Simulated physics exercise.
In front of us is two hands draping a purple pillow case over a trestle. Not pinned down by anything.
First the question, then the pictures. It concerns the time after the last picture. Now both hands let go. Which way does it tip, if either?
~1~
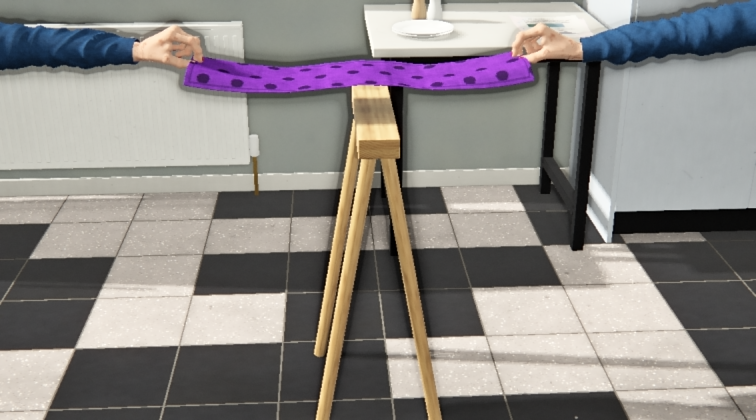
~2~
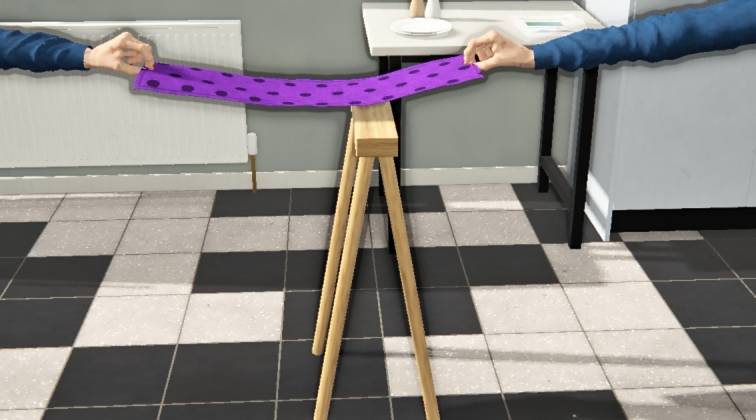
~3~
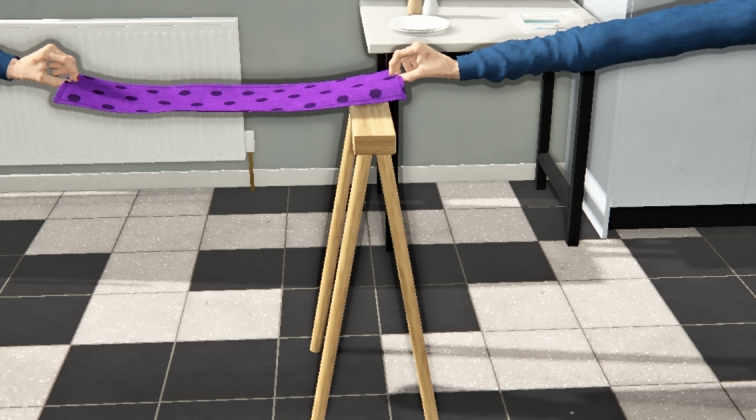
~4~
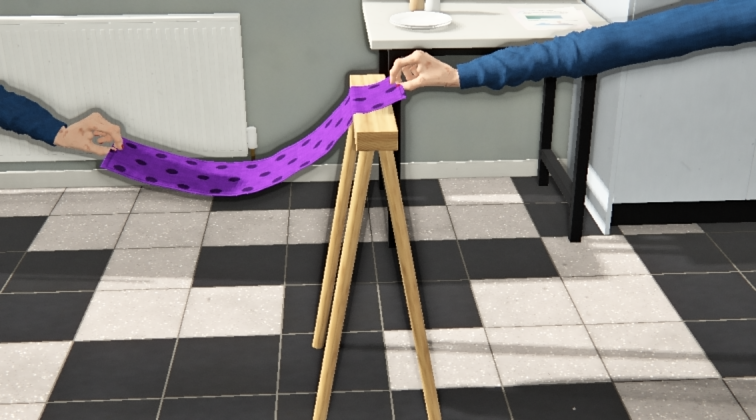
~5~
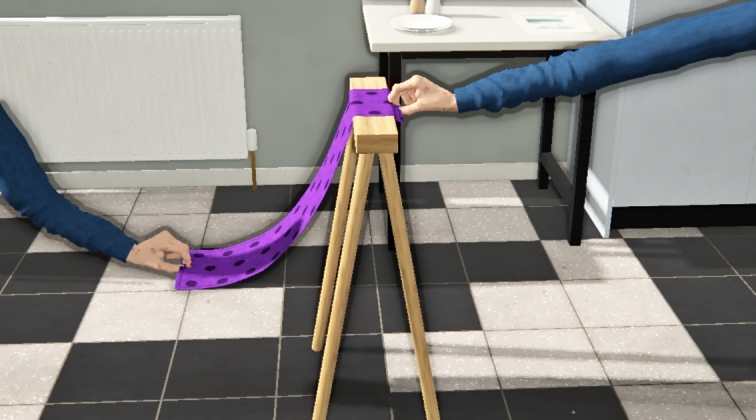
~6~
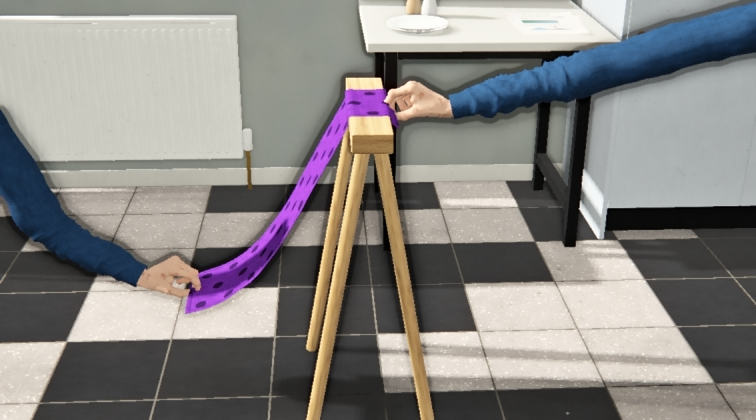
I'd expect it to be off on the left.
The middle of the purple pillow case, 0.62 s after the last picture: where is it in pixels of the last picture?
Predicted centre: Close to (298, 385).
Then, 0.38 s on from there, pillow case clear of the top and falling near (298, 320).
Then, 0.62 s on from there, pillow case in a heap on the floor near (298, 385).
In the end, pillow case in a heap on the floor near (296, 386). The purple pillow case slips off to the left.
